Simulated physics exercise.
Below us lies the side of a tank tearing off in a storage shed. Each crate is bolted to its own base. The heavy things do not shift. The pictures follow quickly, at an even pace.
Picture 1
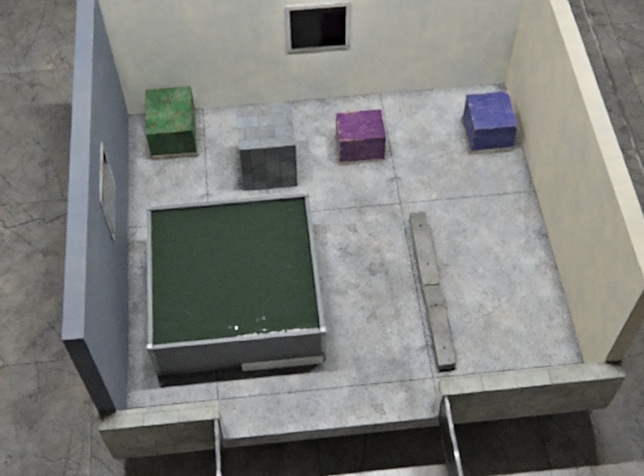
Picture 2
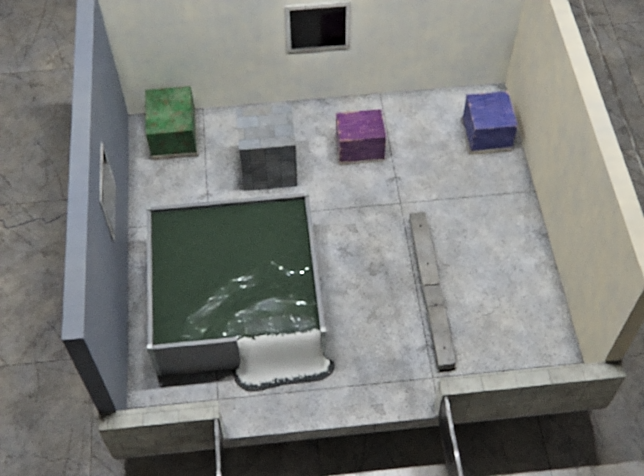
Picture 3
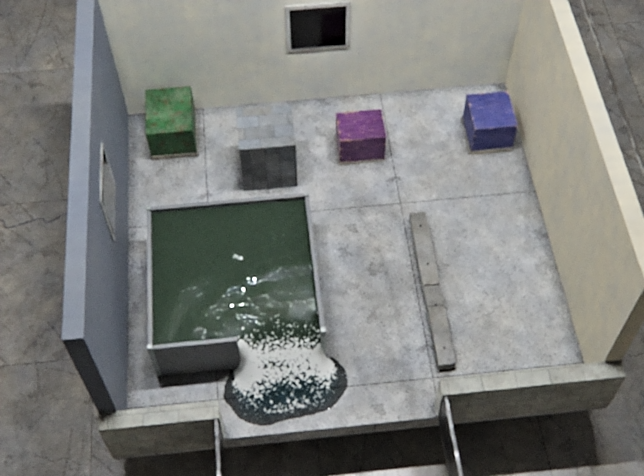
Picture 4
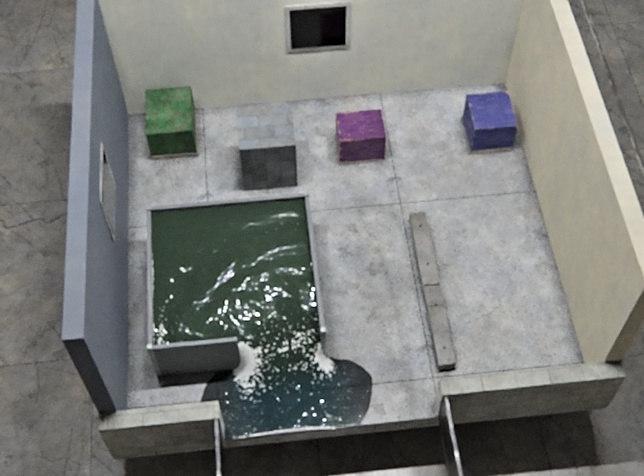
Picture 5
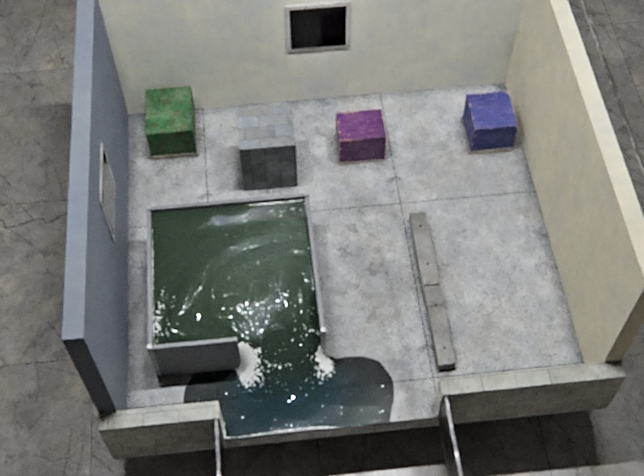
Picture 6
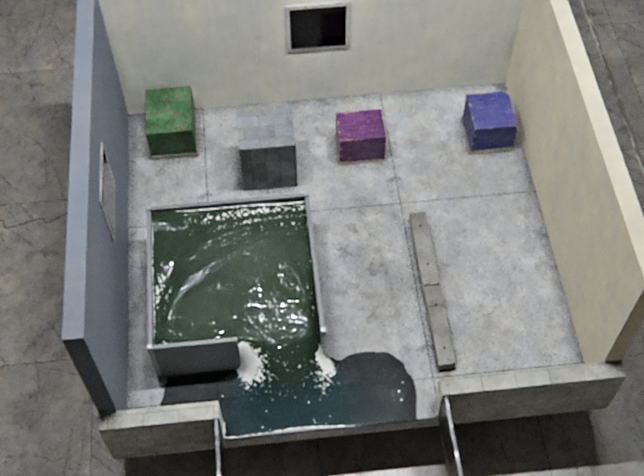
Green water bursts through the tank's front side and spreads across the grey floor.
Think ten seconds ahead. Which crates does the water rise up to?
In the end: The purple crate keeps dry; the blue crate keeps dry; the green crate keeps dry.
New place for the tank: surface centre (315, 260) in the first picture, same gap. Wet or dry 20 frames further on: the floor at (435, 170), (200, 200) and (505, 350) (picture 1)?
In turn: Clear, dry, covered.
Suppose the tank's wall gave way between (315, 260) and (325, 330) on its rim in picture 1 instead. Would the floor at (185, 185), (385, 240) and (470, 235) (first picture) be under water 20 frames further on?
As listed: Free of water, wet, under water.
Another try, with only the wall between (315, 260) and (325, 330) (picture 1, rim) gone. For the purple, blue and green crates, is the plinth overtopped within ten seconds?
Then: Purple takes water; blue ends up wet; green gets wet.
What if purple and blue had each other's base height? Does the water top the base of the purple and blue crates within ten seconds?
One by one: Purple crate keeps dry, blue crate keeps dry.
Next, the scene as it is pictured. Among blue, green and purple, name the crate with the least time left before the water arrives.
The green one.
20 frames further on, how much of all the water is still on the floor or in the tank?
Roughly 50 per cent.
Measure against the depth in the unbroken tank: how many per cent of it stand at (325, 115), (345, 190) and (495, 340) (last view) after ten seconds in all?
About 0, 0 and 0 per cent.
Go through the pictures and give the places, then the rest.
Still water in the tank at (233, 270), in the first frame.
The front is at (330, 363), out from the gap at (281, 351), in the second frame.
The front is at a hidden place, out from the gap at (281, 352), in the third frame.
Water pours out at (281, 353) and has run to a hidden place, in the fourth frame.
Water pours out at (281, 353) and has run to a hidden place, in the fifth frame.
The front is at a hidden place, out from the gap at (281, 353), in the sixth frame.
A moment on, water covers 10 % of the floor; the purple crate not reached, the blue crate not reached, the green crate not reached.
Next, water covers 15 % of the floor; the purple crate not reached, the blue crate not reached, the green crate not reached.
Then, water covers 15 % of the floor; the purple crate not reached, the blue crate not reached, the green crate not reached.
Later, water covers 10 % of the floor; the purple crate not reached, the blue crate not reached, the green crate not reached.
In the end, water covers 5 % of the floor; the purple crate stayed above the water, the blue crate stayed above the water, the green crate stayed above the water.
